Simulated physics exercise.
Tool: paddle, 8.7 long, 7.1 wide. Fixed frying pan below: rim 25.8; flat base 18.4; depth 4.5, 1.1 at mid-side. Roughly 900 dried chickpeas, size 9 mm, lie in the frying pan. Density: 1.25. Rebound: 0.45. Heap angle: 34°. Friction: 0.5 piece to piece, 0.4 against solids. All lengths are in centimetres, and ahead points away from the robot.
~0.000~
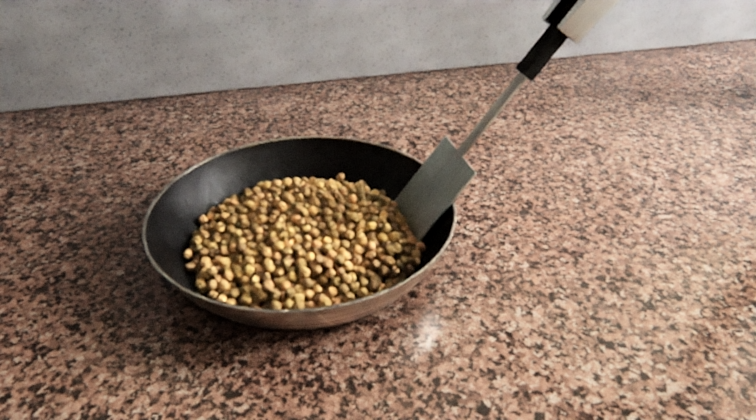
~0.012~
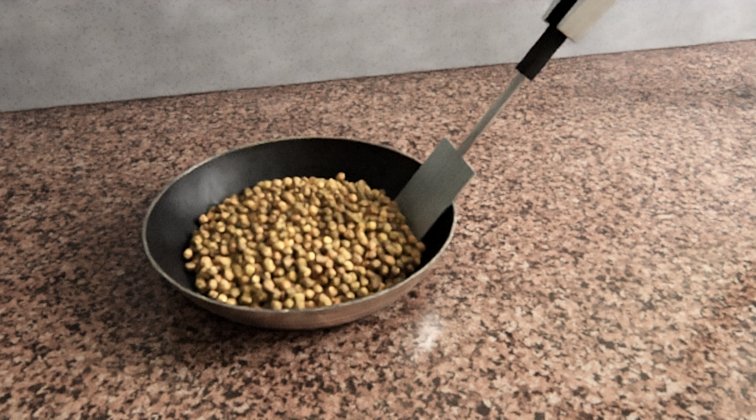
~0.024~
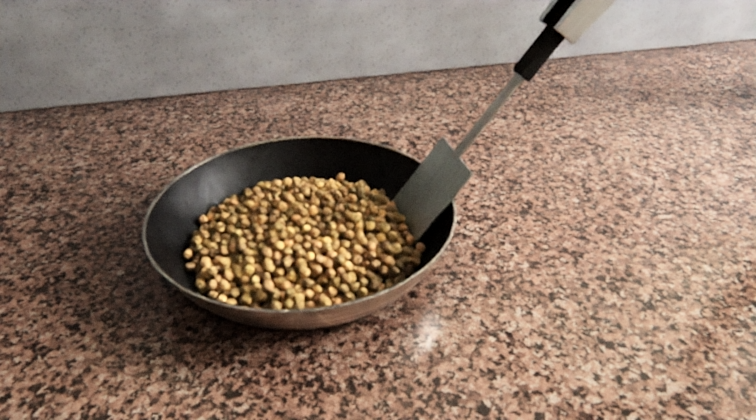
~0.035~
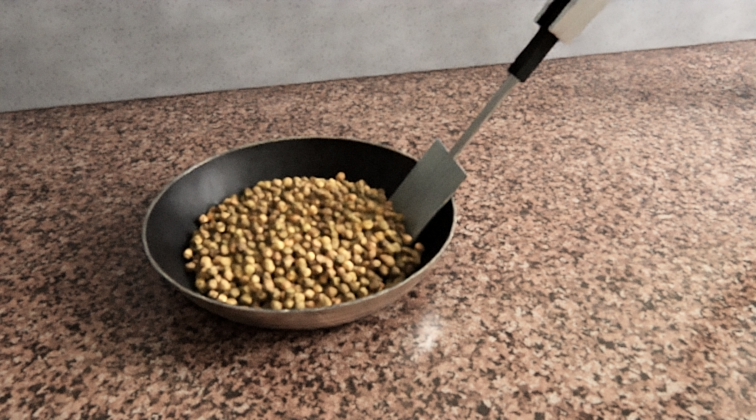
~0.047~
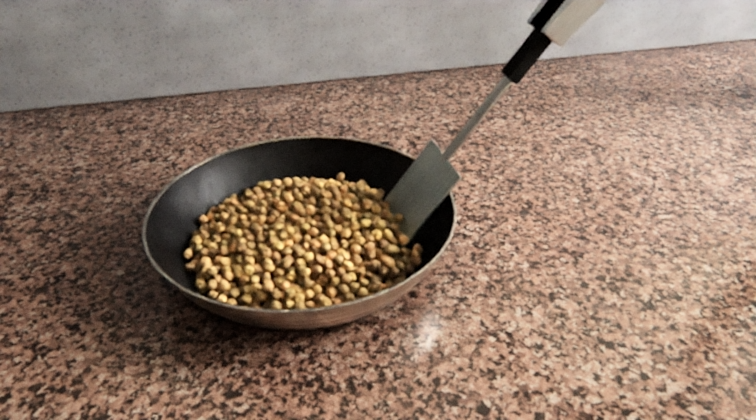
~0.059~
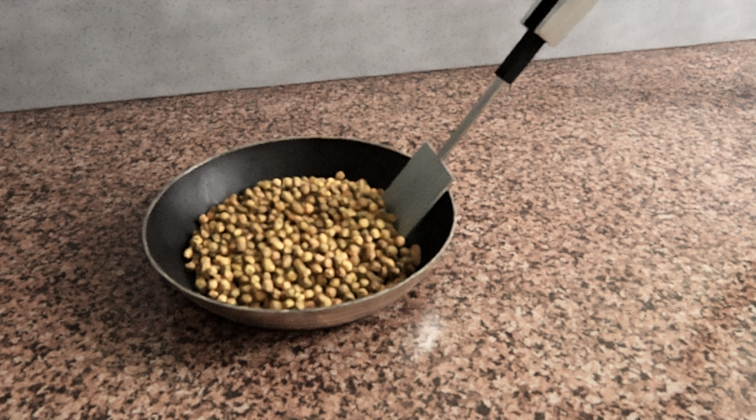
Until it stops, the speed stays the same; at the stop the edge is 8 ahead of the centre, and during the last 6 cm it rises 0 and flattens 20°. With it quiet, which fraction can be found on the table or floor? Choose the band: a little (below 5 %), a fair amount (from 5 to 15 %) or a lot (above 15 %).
It is a little, below 5 %.
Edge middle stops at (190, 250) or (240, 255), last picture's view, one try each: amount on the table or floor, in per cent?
Try 1: Approx. 10 %; try 2: Approx. 0 %.
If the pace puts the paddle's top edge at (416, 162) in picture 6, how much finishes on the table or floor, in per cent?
Share: Roughly 5 %.
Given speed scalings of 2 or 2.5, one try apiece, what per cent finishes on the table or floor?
Around 5 per cent and around 5 per cent.
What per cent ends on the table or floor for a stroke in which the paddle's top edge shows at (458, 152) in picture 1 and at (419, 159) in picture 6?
Roughly 5 %.
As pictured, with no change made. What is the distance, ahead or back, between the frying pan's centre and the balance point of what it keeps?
Roughly 4.0 cm ahead.
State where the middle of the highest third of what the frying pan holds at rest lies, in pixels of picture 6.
The centre sits close to (205, 234).
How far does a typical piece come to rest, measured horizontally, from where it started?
3 cm.
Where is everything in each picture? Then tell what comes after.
Paddle top edge at (460, 154), sloping 53°; upper third of the load around (307, 229), from x 190 to 420, top at y 175; 900 in the frying pan, in the first picture.
Paddle top edge at (460, 154), sloping 53°; upper third of the load around (307, 229), from x 190 to 420, top at y 175, in the second picture.
Paddle top edge at (457, 154), sloping 53°; upper third of the load around (310, 229), from x 190 to 420, top at y 175, in the third picture.
Paddle top edge at (452, 156), sloping 53°; upper third of the load around (313, 228), from x 190 to 420, top at y 175, in the fourth picture.
Paddle top edge at (446, 157), sloping 53°; upper third of the load around (316, 227), from x 190 to 420, top at y 175, in the fifth picture.
Paddle top edge at (440, 158), sloping 53°; upper third of the load around (315, 227), from x 190 to 415, top at y 175; 900 in the frying pan, in the sixth picture.
By 0.17 s, sloping 53°, highest piece 4 above the table; 900 in the frying pan.
By 0.28 s, sloping 46°, highest piece 5 above the table; 900 in the frying pan.
By 0.54 s, sloping 33°, highest piece 5 above the table; 896 in the frying pan, 4 on the table or floor.
By 1.59 s, sloping 33°, highest piece 5 above the table; 896 in the frying pan, 4 on the table or floor.
Final count, 896 in the frying pan, 4 on the table or floor. That is 0 % on the table or floor.
